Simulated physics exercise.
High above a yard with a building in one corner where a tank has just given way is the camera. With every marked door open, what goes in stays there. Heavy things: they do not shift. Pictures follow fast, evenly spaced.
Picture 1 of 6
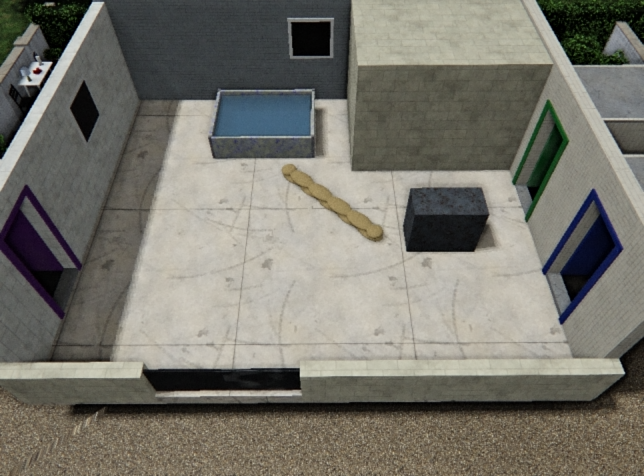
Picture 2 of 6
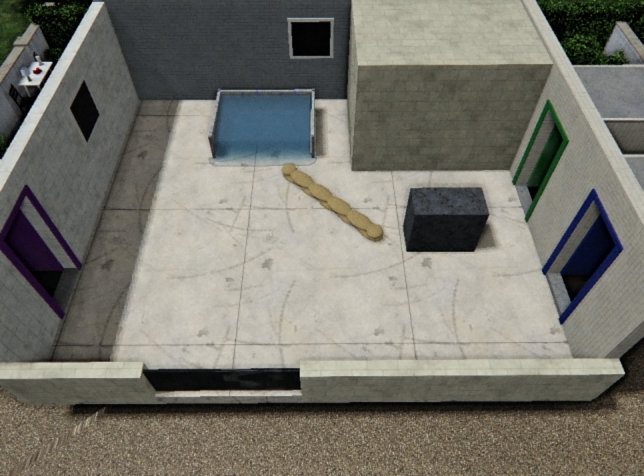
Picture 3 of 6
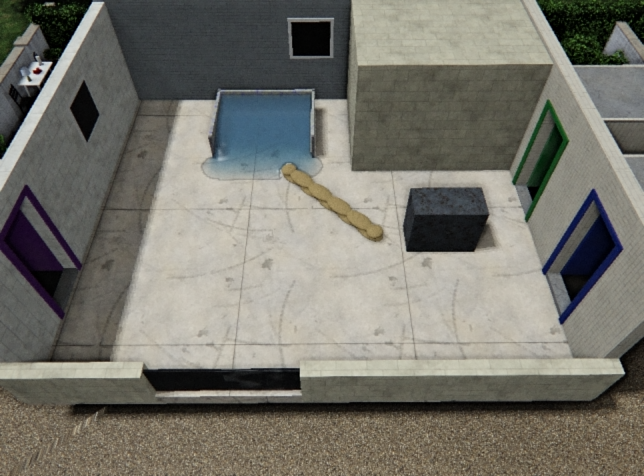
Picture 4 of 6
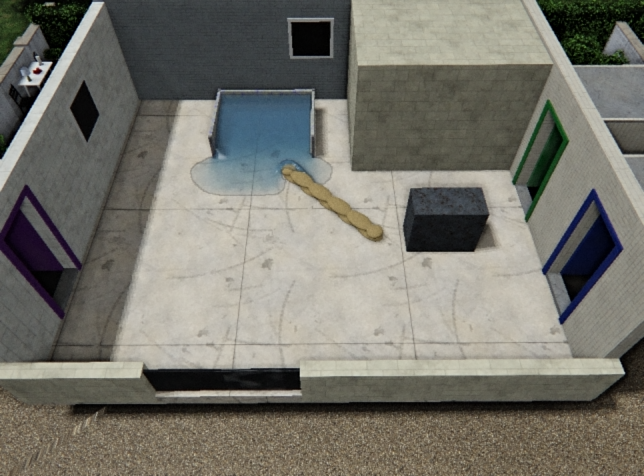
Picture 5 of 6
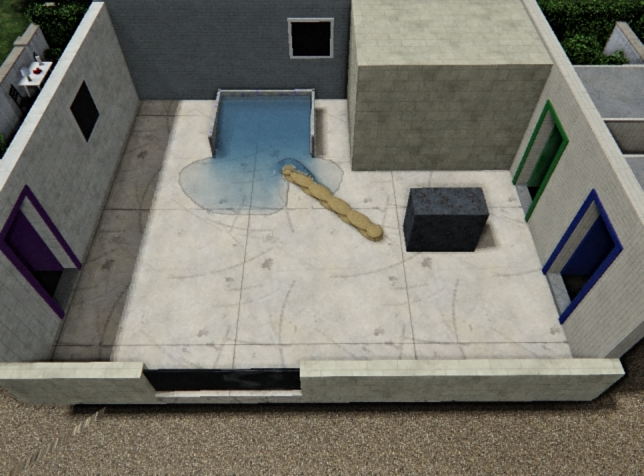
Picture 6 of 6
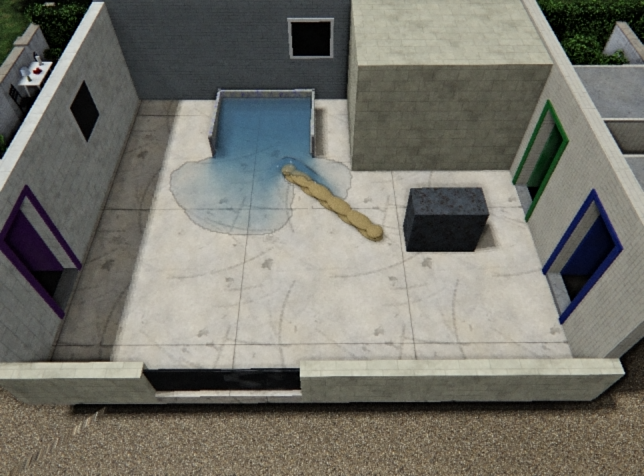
A large pale block of a building fills the back right corner of a walled concrete yard, seen from high above by a still camera. A blue water tank stands against the grey back wall, with a lumpy tan barrier and a dark block to its right, a purple doorway left, and green and blue doorways right. The tank's front opens and water pours out, spreading forward and leftward across the floor.
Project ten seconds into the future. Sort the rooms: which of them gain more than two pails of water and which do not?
The green door gains more; the purple door gains no more; the blue door gains no more.
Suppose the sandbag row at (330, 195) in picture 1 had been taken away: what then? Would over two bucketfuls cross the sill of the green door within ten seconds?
In the end the green door sits lower.
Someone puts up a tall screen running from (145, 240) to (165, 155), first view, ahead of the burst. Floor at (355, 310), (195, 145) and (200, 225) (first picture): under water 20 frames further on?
Taking them in order, I'd say soaked, parched and soaked.
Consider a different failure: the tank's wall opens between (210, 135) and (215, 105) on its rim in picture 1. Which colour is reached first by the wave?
My pick is the purple-painted one.
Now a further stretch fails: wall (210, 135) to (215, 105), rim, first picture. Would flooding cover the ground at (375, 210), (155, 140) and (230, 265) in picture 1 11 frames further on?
Taken one by one: Unaffected, then sodden, then unaffected.
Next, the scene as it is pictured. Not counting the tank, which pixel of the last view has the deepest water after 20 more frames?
Approximate pixel: (63, 382).
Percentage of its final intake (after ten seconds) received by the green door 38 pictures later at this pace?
Close to 90 out of every hundred.
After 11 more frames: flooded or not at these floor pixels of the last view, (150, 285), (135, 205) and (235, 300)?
First spot submerged, second spot submerged, third spot submerged.
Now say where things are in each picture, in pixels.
The first frame shows the water tank at (264, 116) is whole and still.
In the second frame, water pours out at (263, 151) and has run to (213, 161).
In the third frame, the front is at (206, 169), out from the gap at (263, 152).
In the fourth frame, water pours out at (263, 152) and has run to (196, 177).
In the fifth frame, water pours out at (263, 152) and has run to (192, 195).
In the sixth frame, water pours out at (263, 152) and has run to (210, 226).
A moment on, water covers 25 % of the floor; the green door not reached, the purple door not reached, the blue door not reached.
Next, water covers 50 % of the floor; the green door not reached, the purple door not reached, the blue door not reached.
Then, water covers 65 % of the floor; the green door under two buckets in, the purple door wet at the sill, nothing in, the blue door not reached.
Later, water covers 65 % of the floor; the green door over two buckets in, the purple door under two buckets in, the blue door wet at the sill, nothing in.
In the end, water covers 80 % of the floor; the green door over two buckets in, the purple door under two buckets in, the blue door wet at the sill, nothing in.
